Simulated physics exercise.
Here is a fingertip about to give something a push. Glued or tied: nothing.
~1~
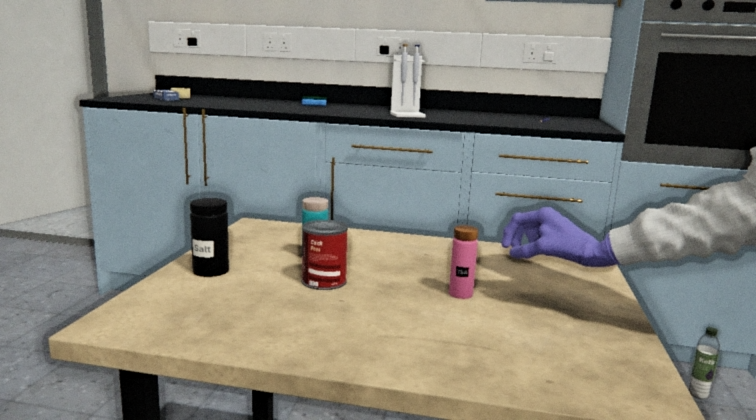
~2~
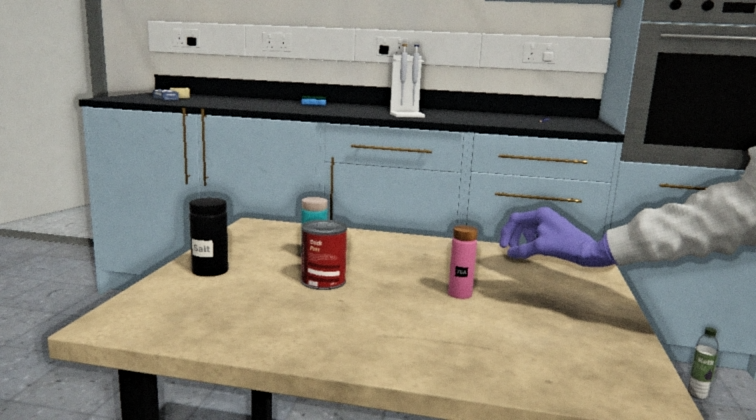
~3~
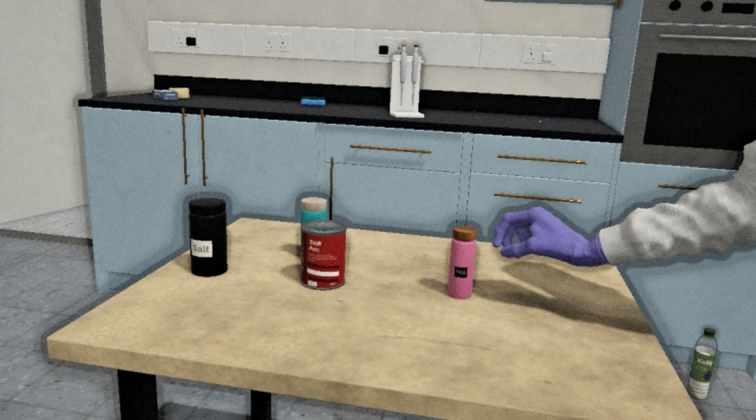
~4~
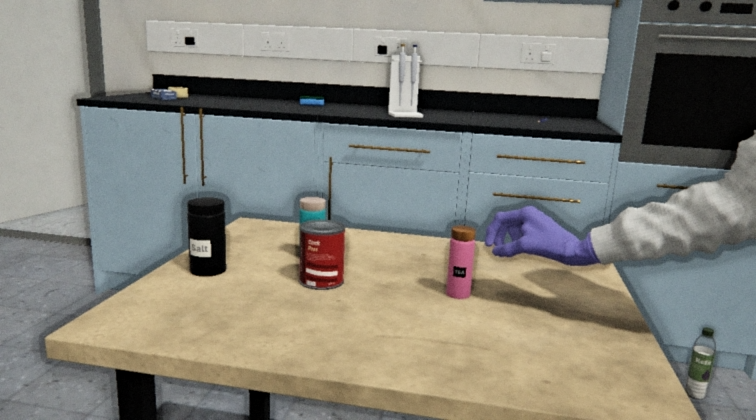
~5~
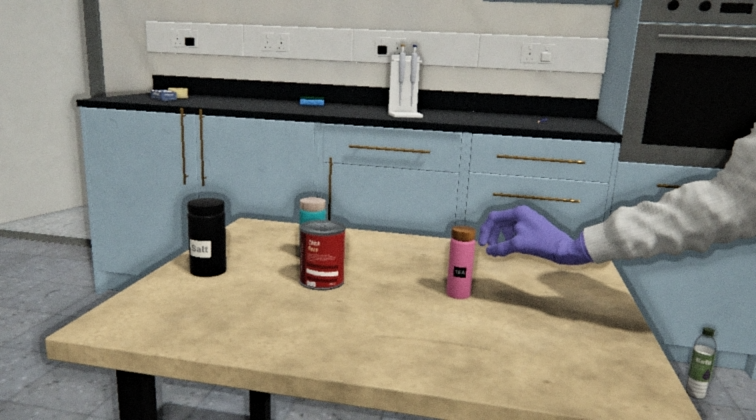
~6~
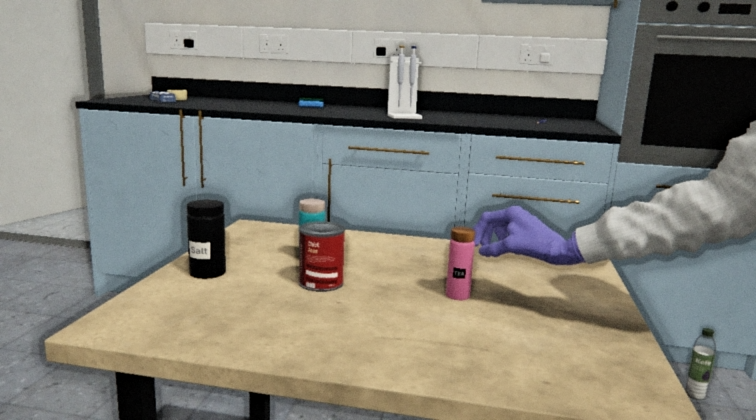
In a kitchen with blue cabinets, a purple-gloved hand moved slightly left toward the cork-topped pink shaker on a wooden table, while the shaker, a black jar, a red can and a teal container stayed put.
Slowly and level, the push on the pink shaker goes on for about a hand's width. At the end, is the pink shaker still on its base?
No - I expect it to come down.
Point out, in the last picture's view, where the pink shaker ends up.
It finishes at around (407, 279).
Then, 0.50 s after the last picture, pink shaker tipped 33° from how it was near (440, 260).
Then, 0.70 s after the last picture, pink shaker on its side near (409, 277).
At rest, tipped over on the table, pink shaker. Seen from the same camera at the end, pink shaker near (408, 279).
